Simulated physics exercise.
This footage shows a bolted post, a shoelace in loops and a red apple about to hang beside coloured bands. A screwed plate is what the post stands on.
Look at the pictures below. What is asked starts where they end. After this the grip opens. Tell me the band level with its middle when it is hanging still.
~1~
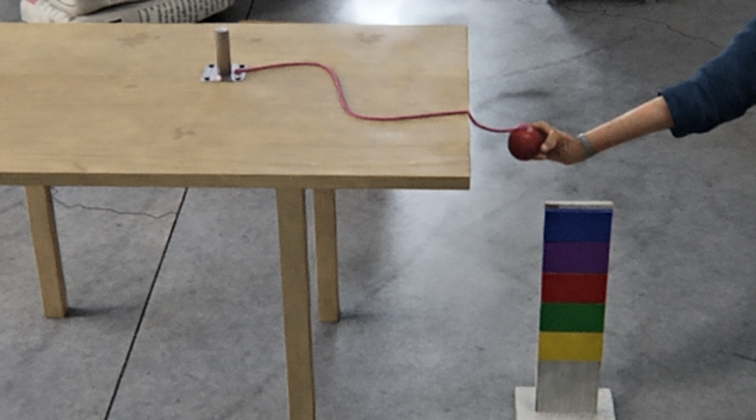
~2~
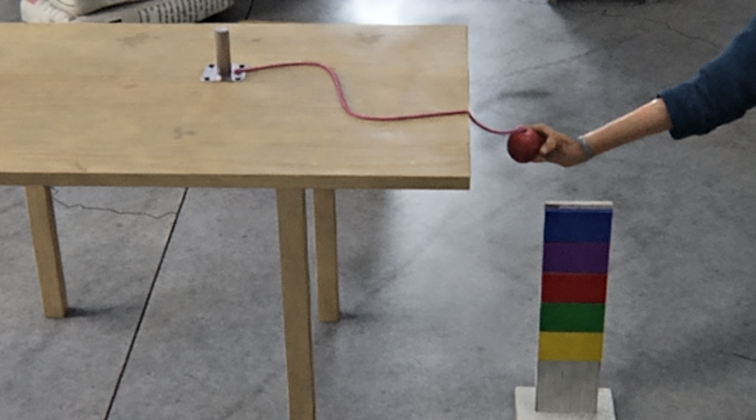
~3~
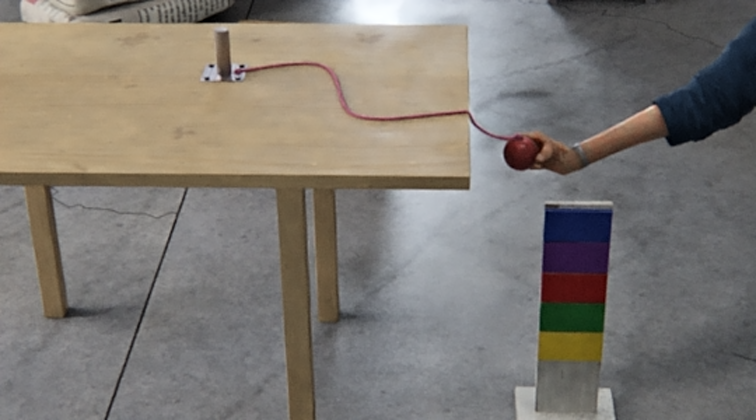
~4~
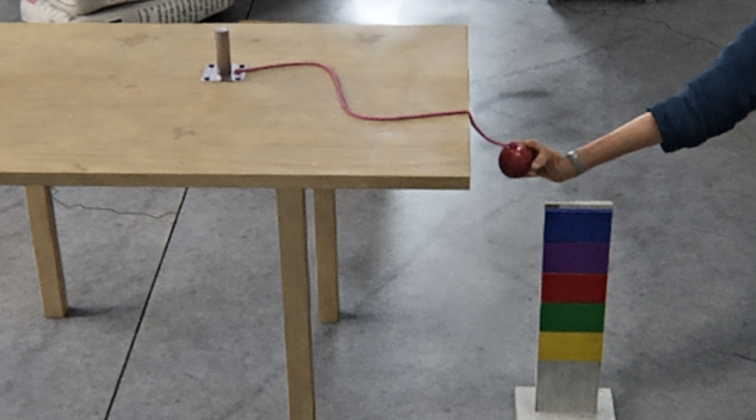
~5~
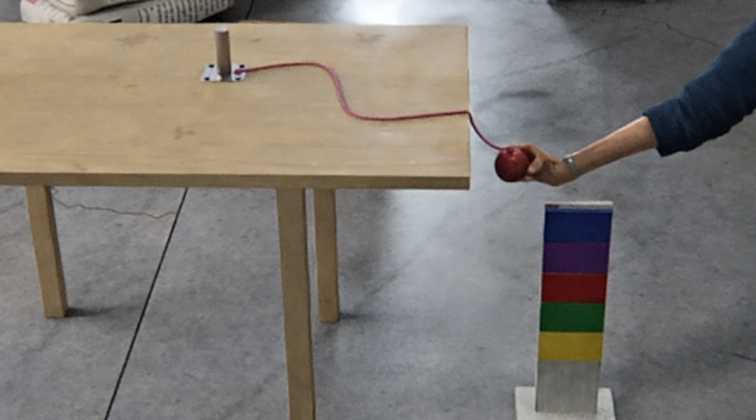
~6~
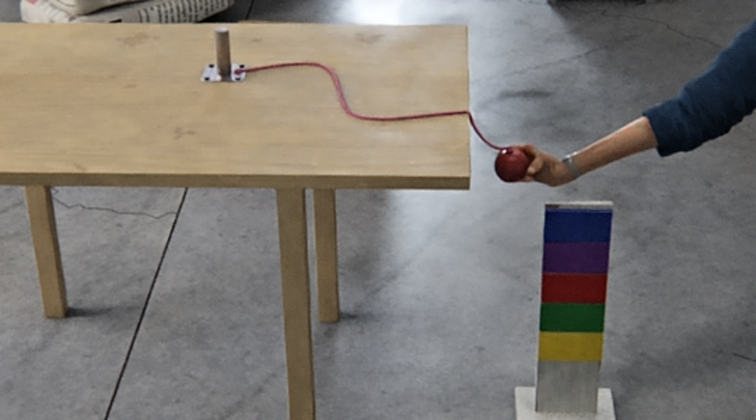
That is the purple band.
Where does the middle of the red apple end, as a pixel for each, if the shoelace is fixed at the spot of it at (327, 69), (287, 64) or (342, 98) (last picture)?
Estimated spots in sequence: (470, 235), (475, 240), (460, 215).
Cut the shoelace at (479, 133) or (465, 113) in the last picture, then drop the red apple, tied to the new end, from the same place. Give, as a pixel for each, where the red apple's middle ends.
First try near (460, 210), second near (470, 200).
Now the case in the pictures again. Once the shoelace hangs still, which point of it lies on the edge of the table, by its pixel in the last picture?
Look close to (379, 119) - that's the one.
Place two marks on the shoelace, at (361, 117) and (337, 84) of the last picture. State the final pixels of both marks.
At (450, 95) for the first, at (369, 87) for the second.
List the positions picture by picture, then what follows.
Red apple (525, 143); blue (578, 227); purple (576, 258); red (574, 289); green (572, 318); yellow (570, 347), in the first picture.
Red apple (524, 146); shoelace through (267, 67) (329, 70) (342, 99) (379, 119) (452, 113), in the second picture.
Red apple (520, 153), in the third picture.
Red apple (515, 161); shoelace through (267, 67) (329, 70) (342, 99) (379, 119) (452, 113), in the fourth picture.
Red apple (512, 166), in the fifth picture.
Red apple (512, 166); shoelace through (267, 67) (329, 70) (342, 99) (379, 119) (452, 113), in the sixth picture.
Soon after, apple near (450, 234); level with purple.
After that, apple near (491, 243); level with purple.
In the end, apple near (476, 247); level with purple. The purple one.
